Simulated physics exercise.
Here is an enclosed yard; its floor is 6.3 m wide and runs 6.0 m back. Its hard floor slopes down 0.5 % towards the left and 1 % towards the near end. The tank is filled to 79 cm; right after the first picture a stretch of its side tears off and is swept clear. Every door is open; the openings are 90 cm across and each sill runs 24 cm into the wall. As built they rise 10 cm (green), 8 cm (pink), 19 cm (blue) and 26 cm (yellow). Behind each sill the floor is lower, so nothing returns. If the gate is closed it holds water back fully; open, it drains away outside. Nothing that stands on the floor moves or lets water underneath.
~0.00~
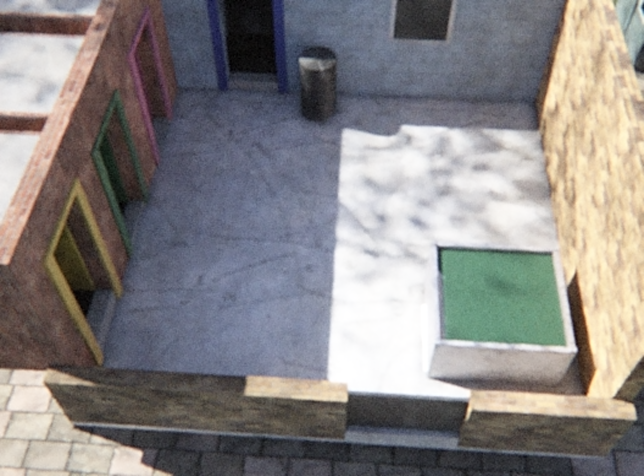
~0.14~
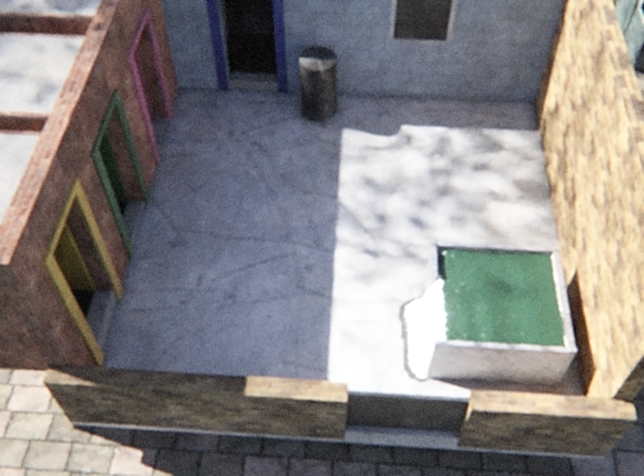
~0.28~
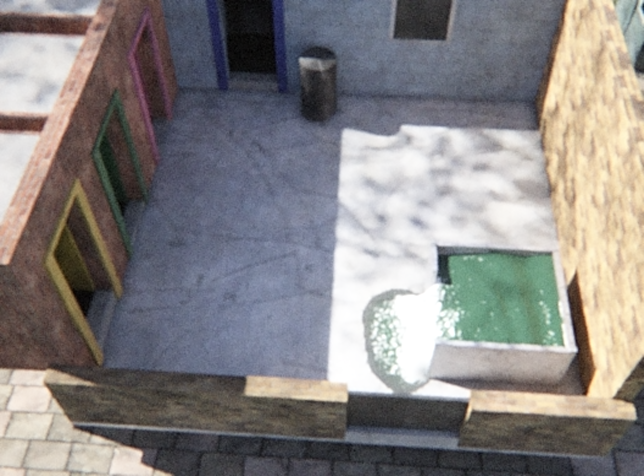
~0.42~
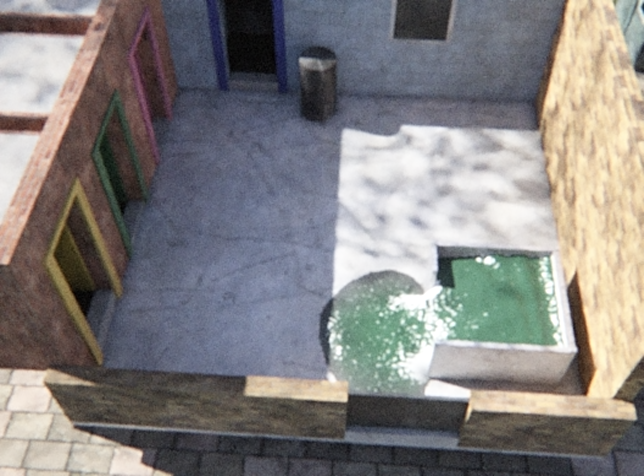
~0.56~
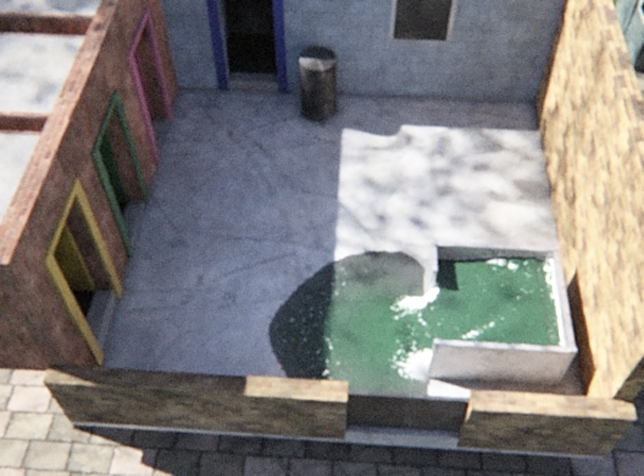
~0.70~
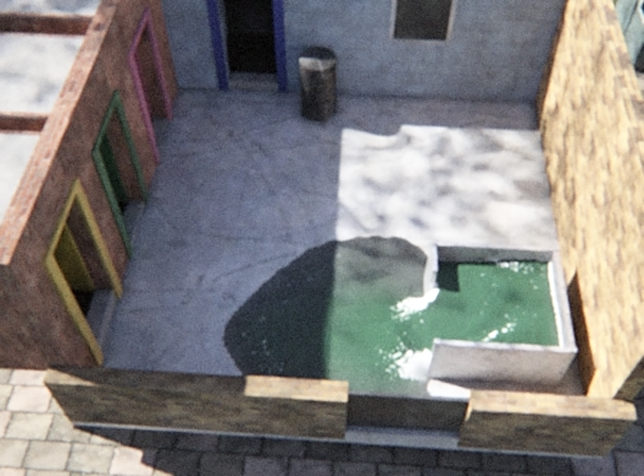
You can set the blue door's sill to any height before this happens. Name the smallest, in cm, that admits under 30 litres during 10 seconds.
Some 10 cm above the ground.
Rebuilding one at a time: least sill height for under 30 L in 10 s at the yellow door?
About 25 cm at yellow.
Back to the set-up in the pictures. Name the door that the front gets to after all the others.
It is the blue one.
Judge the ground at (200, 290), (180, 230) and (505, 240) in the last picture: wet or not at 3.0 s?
In turn: Under water, flooded, still dry.
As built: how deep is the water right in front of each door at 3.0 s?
Depths in cm: Green 17, pink 6, blue 0, yellow 27.
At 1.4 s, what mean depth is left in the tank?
Some 39 cm.
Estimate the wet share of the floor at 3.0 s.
Some 45 per cent of it.
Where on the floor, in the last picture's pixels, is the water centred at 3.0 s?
Around (274, 309).
After 1.4 s water covers 35 % of the floor, deepest (44 cm) near (90, 397); it has not reached the blue door.
After 3.0 s water covers 45 % of the floor, deepest (30 cm) near (90, 397); it has not reached the blue door.
After 10.0 s water covers 95 % of the floor, deepest (12 cm) near (551, 272); 6 cm at the blue door, 0 litres in over its 19 cm sill.
At the blue door as built, the water arrived by 4.1 s and peaked near 18 cm at 4.8 s.
With a sill of 8.5 cm, 51 litres would have come in within the 10 s; with 11.5 cm, 19 litres. So under 30 litres takes about 10 cm.
